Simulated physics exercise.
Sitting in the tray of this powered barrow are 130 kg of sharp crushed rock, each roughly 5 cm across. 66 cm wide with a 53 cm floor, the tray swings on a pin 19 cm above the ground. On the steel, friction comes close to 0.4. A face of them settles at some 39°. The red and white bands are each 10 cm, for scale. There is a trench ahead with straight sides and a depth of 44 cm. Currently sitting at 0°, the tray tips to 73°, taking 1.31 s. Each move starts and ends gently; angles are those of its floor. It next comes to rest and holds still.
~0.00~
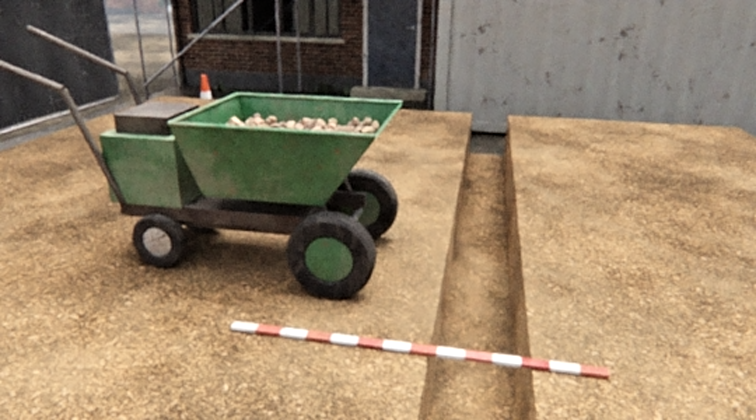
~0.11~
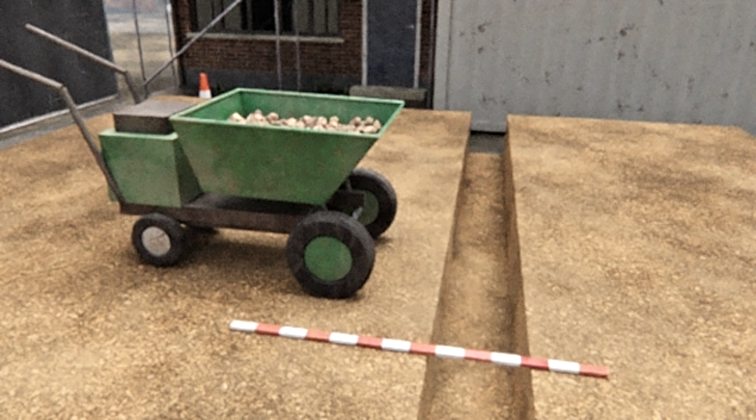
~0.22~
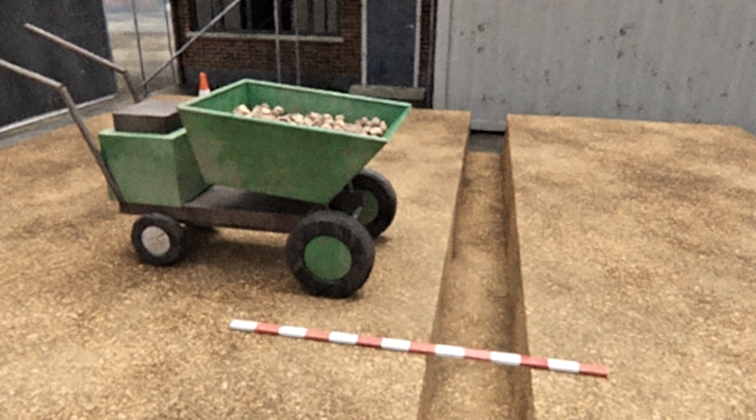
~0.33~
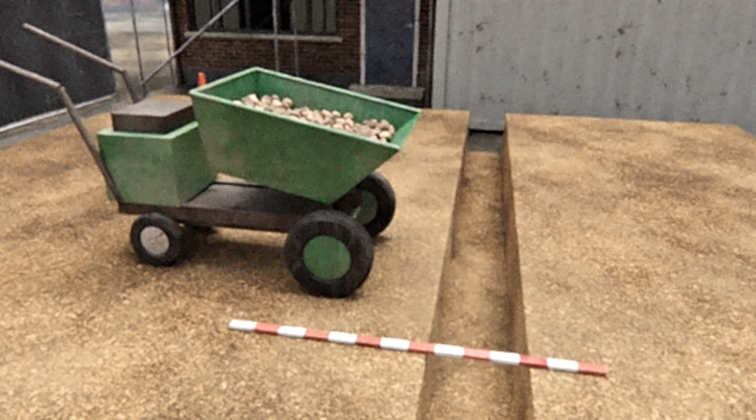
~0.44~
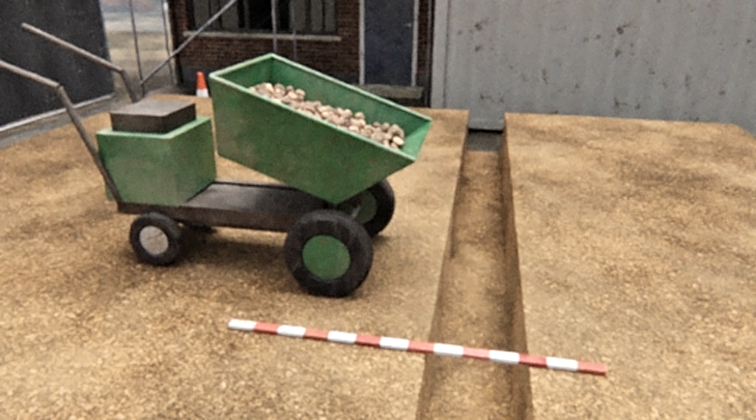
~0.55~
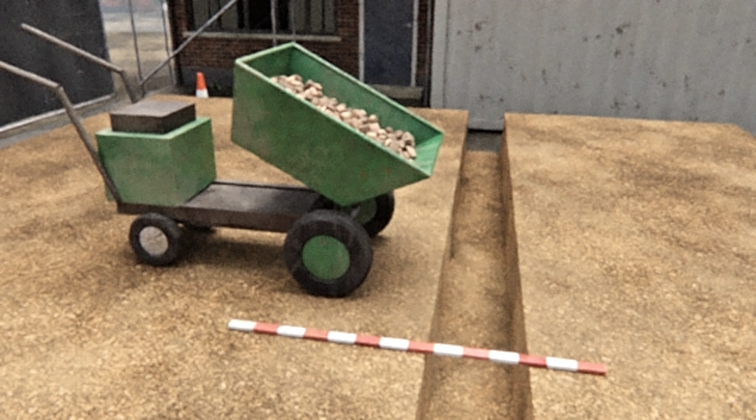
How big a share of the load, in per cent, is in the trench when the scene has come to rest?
A share of about 80 percent.
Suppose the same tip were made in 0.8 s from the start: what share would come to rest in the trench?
About 75 percent, I'd say.
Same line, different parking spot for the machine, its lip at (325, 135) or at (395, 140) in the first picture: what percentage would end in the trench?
Around 85% for the first place and 65% for the second.
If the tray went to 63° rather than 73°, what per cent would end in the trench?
Then close to 30 per cent.
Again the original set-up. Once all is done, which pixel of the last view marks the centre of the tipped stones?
The resting stones are centred at roughly (484, 340).
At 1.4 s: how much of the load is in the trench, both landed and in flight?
15 per cent or so by then.
After 1.0 s the floor is at 61°; 100 % in the tray; the foremost stones are at (457, 223).
After 1.4 s the floor is at 73°; 82 % in the tray, 16 % in the trench, 1 % past the trench; the foremost stones are at (540, 284).
After 1.8 s the floor is at 73°; 52 % in the tray, 41 % in the trench, 7 % past the trench; the foremost stones are at (589, 292).
After 3.7 s the floor is at 73°; 13 % in the tray, 80 % in the trench, 7 % past the trench; the foremost stones are at (592, 281).
